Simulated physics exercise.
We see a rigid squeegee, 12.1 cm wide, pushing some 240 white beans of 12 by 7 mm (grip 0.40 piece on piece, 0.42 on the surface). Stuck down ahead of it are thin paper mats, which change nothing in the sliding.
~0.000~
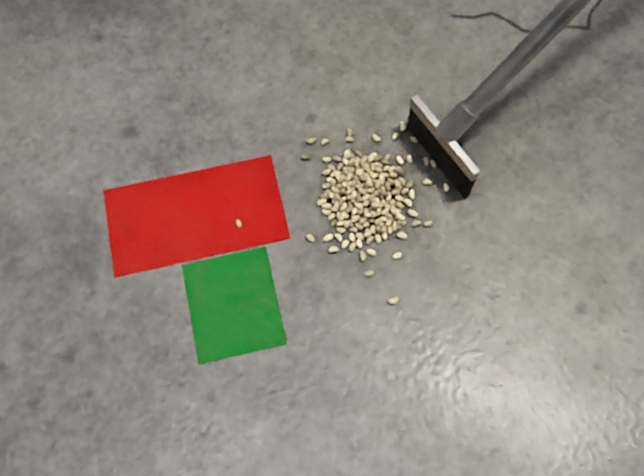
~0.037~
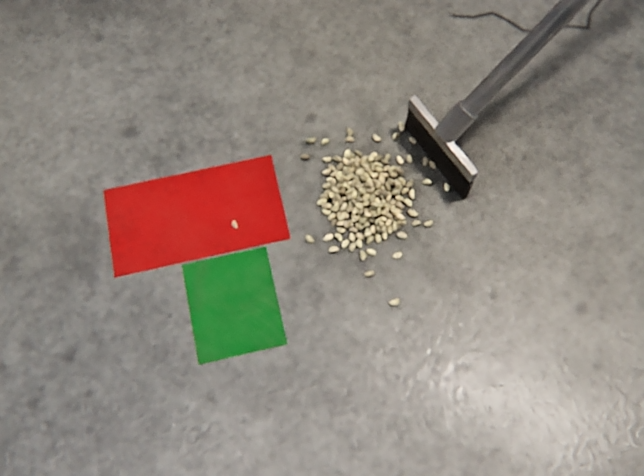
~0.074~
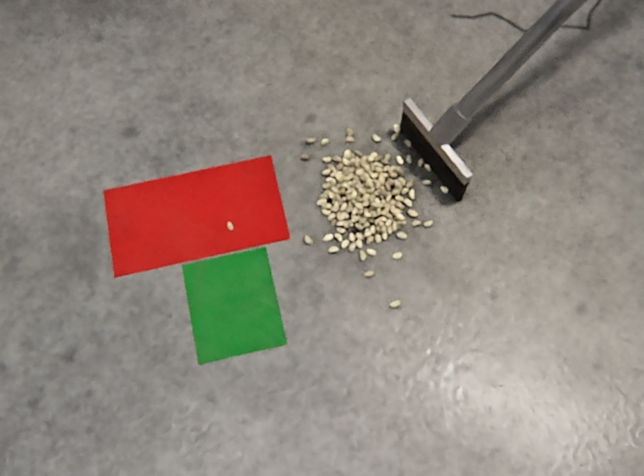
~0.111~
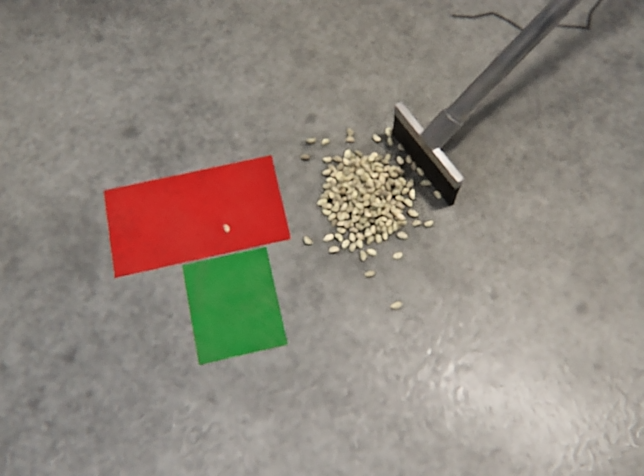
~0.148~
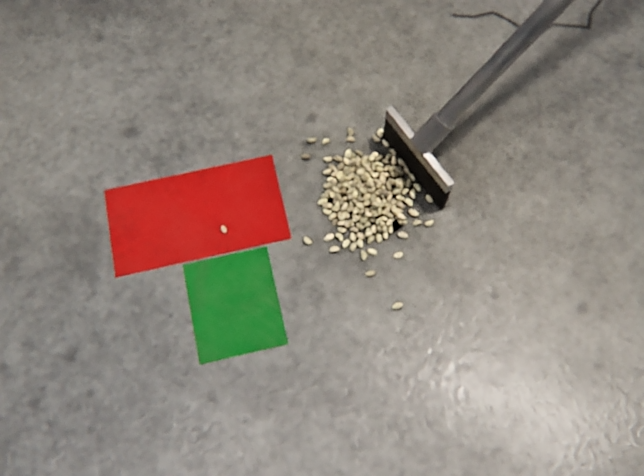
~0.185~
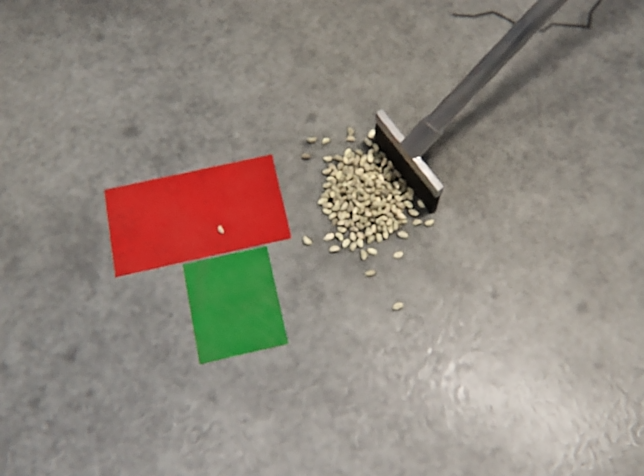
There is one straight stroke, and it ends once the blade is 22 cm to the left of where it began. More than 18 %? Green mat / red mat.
Green mat: More, red mat: More.
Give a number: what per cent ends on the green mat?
25% or thereabouts.
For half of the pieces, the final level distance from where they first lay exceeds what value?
16 cm.
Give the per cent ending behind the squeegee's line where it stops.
Estimated share: Near 25 %.
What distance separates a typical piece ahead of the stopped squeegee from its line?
Distance: Approx. 3 cm.
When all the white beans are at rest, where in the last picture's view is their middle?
I'd say somewhere near (259, 251).
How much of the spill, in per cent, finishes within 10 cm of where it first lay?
20 percent or so.
Then, at 0.45 s, squeegee 14 cm from its start, spill 16 cm wide; red mat 5 %, off the mats 95 %.
Then, at 0.71 s, squeegee 22 cm from its start, spill 19 cm wide; green mat 20 %, red mat 40 %, off the mats 40 %.
After 0.93 s, squeegee 22 cm from its start, spill 19 cm wide; green mat 25 %, red mat 35 %, off the mats 40 %.
At rest (1.8 s), green mat 25 %, red mat 35 %, off the mats 40 %.
